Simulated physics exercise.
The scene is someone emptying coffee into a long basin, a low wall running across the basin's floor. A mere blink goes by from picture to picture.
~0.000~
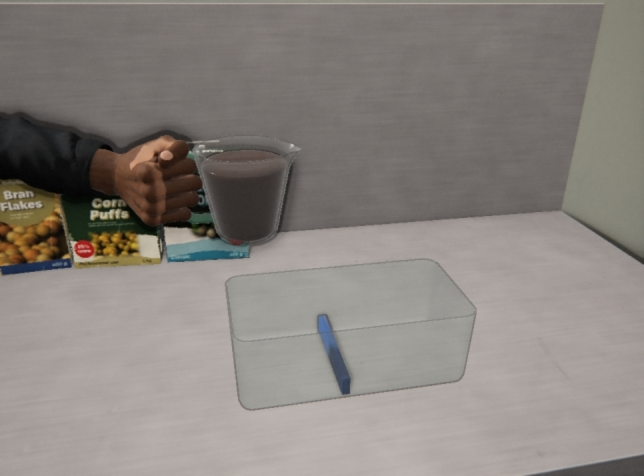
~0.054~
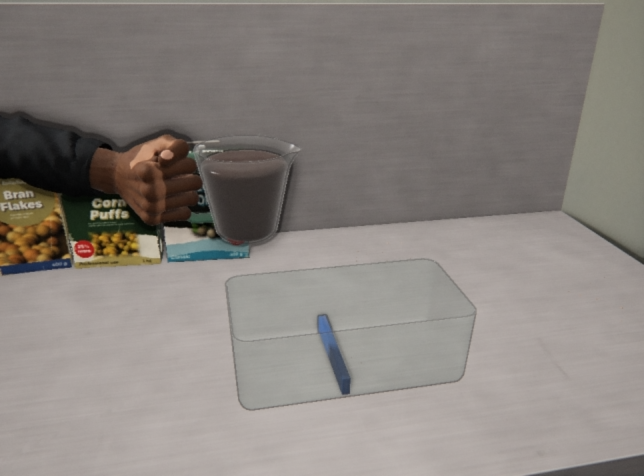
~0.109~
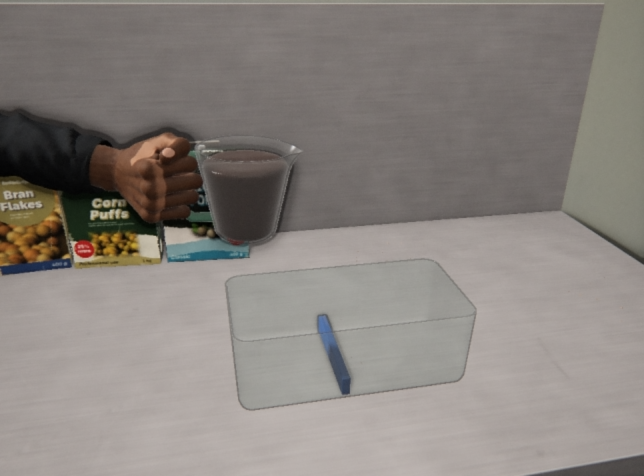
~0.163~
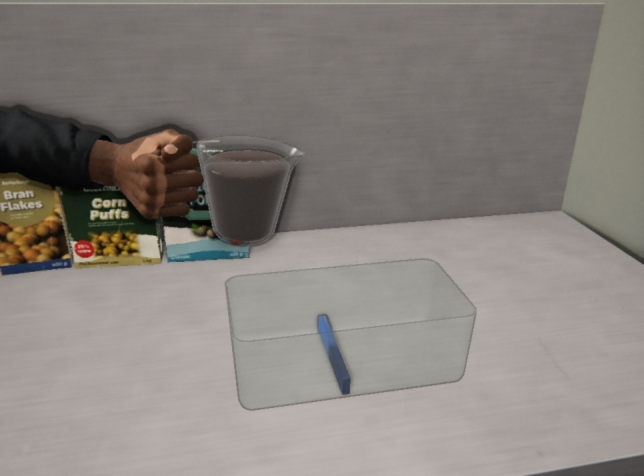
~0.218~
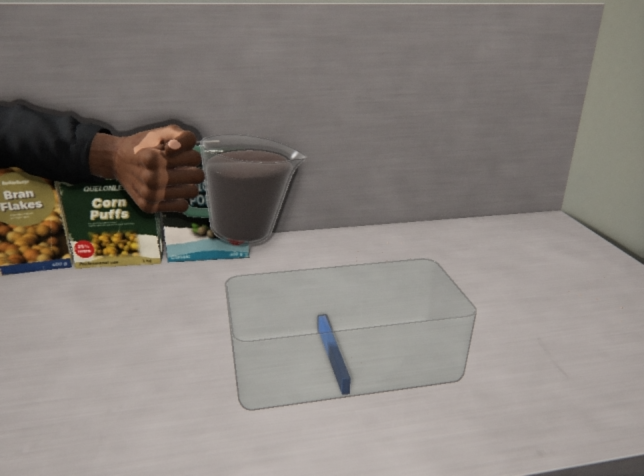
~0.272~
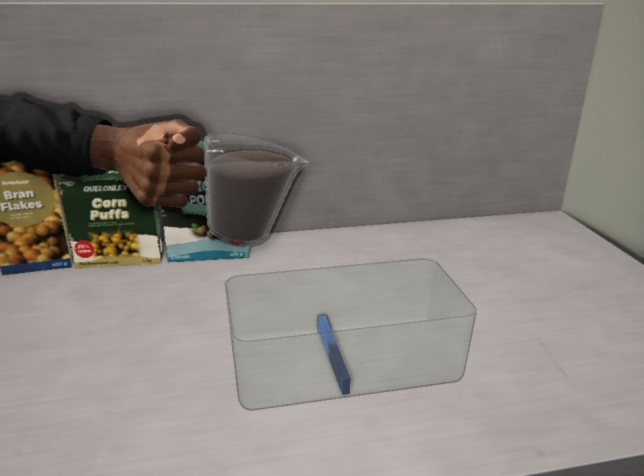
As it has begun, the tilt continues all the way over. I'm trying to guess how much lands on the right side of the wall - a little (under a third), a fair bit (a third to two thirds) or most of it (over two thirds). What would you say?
I would say most of it, over two thirds.
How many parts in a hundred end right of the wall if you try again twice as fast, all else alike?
Roughly 65 percent.
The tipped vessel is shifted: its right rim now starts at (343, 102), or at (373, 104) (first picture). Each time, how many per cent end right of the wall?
First try 85 %, second try 80 %.
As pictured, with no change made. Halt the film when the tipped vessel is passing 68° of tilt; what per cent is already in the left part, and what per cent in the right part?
Left: 0 %. Right: 10 %.
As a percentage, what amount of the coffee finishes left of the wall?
I'd say near 20 in a hundred.
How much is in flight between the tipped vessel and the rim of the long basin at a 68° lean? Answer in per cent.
Airborne share: Approx. 25 %.
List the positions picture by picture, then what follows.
Tilt 0°; pouring edge (301, 147); surface from (200, 163) to (287, 159); the long basin's rim runs from (229, 308) to (455, 285); the wall's top is at (333, 345), in the first frame.
Tilt 1°; pouring edge (302, 147); surface from (200, 163) to (287, 159), in the second frame.
Tilt 2°; pouring edge (303, 149); surface from (201, 163) to (288, 160), in the third frame.
Tilt 5°; pouring edge (304, 151); surface from (203, 162) to (289, 161), in the fourth frame.
Tilt 9°; pouring edge (307, 155); surface from (205, 164) to (292, 161), in the fifth frame.
Tilt 13°; pouring edge (309, 160); surface from (208, 164) to (297, 161), in the sixth frame.
By 0.70 s the tilt is 68° and 69 per cent is still to pour, 0 is left of the wall and 8 right of it.
By 1.02 s the tilt is 103° and 11 per cent is still to pour, 6 is left of the wall and 64 right of it.
By 1.35 s the tilt is 109° and 0 per cent is still to pour, 20 is left of the wall and 78 right of it.
By 1.71 s the tilt is 109° and 0 per cent is still to pour, 22 is left of the wall and 76 right of it.
At rest 22 per cent lies left of the wall, 76 right of it and 1 outside.
